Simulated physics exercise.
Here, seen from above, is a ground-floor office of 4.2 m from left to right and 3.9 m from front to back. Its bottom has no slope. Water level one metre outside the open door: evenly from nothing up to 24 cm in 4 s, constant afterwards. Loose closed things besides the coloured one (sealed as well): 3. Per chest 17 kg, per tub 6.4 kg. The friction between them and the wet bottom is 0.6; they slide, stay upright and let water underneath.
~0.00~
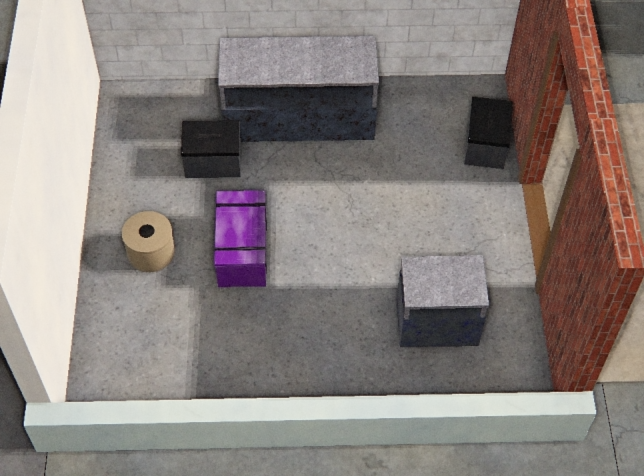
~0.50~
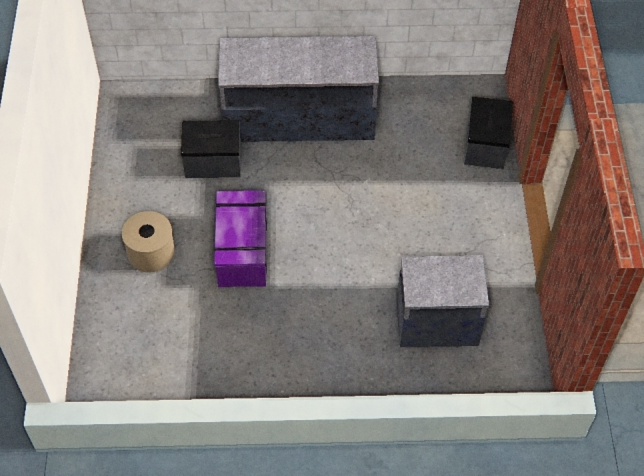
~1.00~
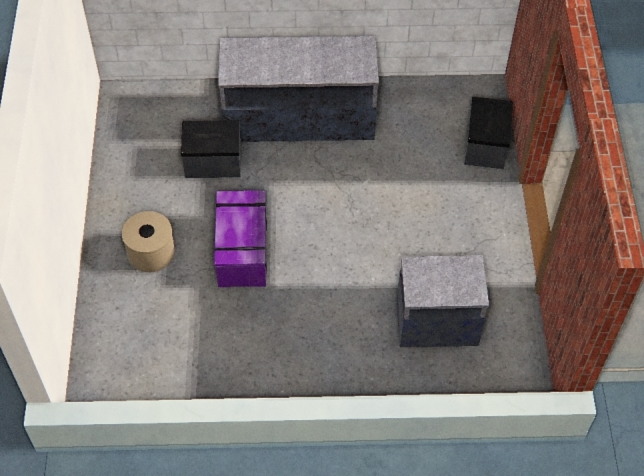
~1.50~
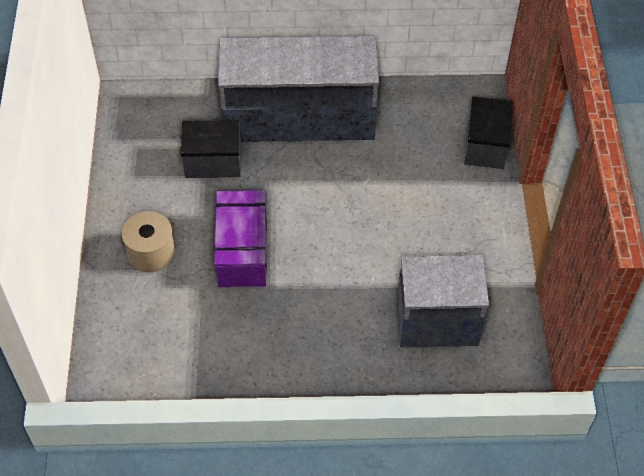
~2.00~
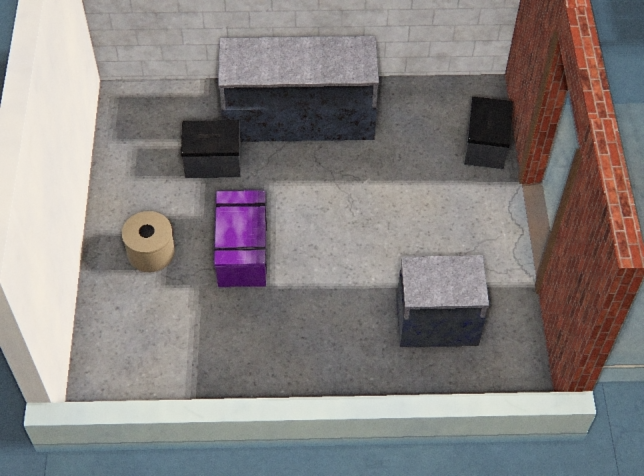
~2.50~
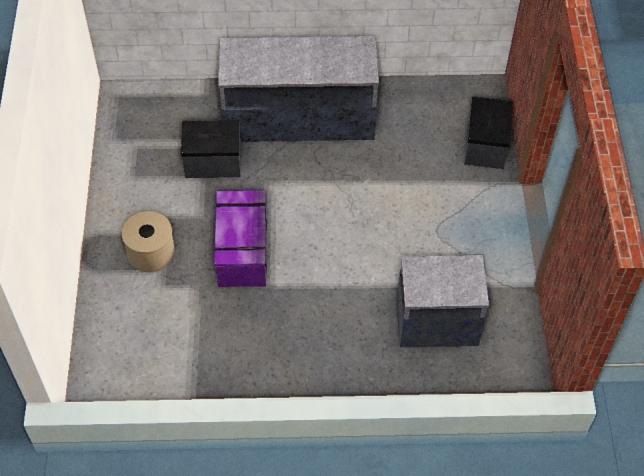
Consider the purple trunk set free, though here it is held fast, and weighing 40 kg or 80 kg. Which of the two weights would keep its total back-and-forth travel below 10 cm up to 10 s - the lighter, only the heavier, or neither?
My guess is only the heavier amount suffices.
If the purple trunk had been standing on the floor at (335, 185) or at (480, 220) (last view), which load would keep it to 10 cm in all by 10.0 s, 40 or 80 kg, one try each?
In turn: Only the heavier mass works; only the heavier mass works.
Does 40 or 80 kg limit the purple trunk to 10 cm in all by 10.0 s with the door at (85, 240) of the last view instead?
Moved there, the heavy choice alone works.
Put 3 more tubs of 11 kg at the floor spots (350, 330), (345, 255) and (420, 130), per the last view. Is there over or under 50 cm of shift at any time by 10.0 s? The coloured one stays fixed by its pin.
First: Inside the limit; second: Beyond the limit; third: Inside the limit.
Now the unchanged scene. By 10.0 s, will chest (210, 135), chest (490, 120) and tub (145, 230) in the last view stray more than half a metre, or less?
In that order: Beyond, below, beyond.
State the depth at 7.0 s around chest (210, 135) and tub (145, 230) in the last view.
Around 5 cm and 4 cm.
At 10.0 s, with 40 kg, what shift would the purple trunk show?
Roughly 80 cm.
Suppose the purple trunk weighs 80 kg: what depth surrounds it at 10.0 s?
Close to 11 cm deep.
After 3.5 s the purple trunk would be 0 cm from its start with 40 kg and 0 cm from its start with 80 kg; 0 cm of water round it then.
After 4.5 s the purple trunk would be 0 cm from its start with 40 kg and 0 cm from its start with 80 kg; 5 cm of water round it then.
After 7.0 s the purple trunk would be 9 cm from its start with 40 kg and 0 cm from its start with 80 kg; 7 cm of water round it then.
After 10.0 s the purple trunk would be 77 cm from its start with 40 kg and 0 cm from its start with 80 kg; 11 cm of water round it then.
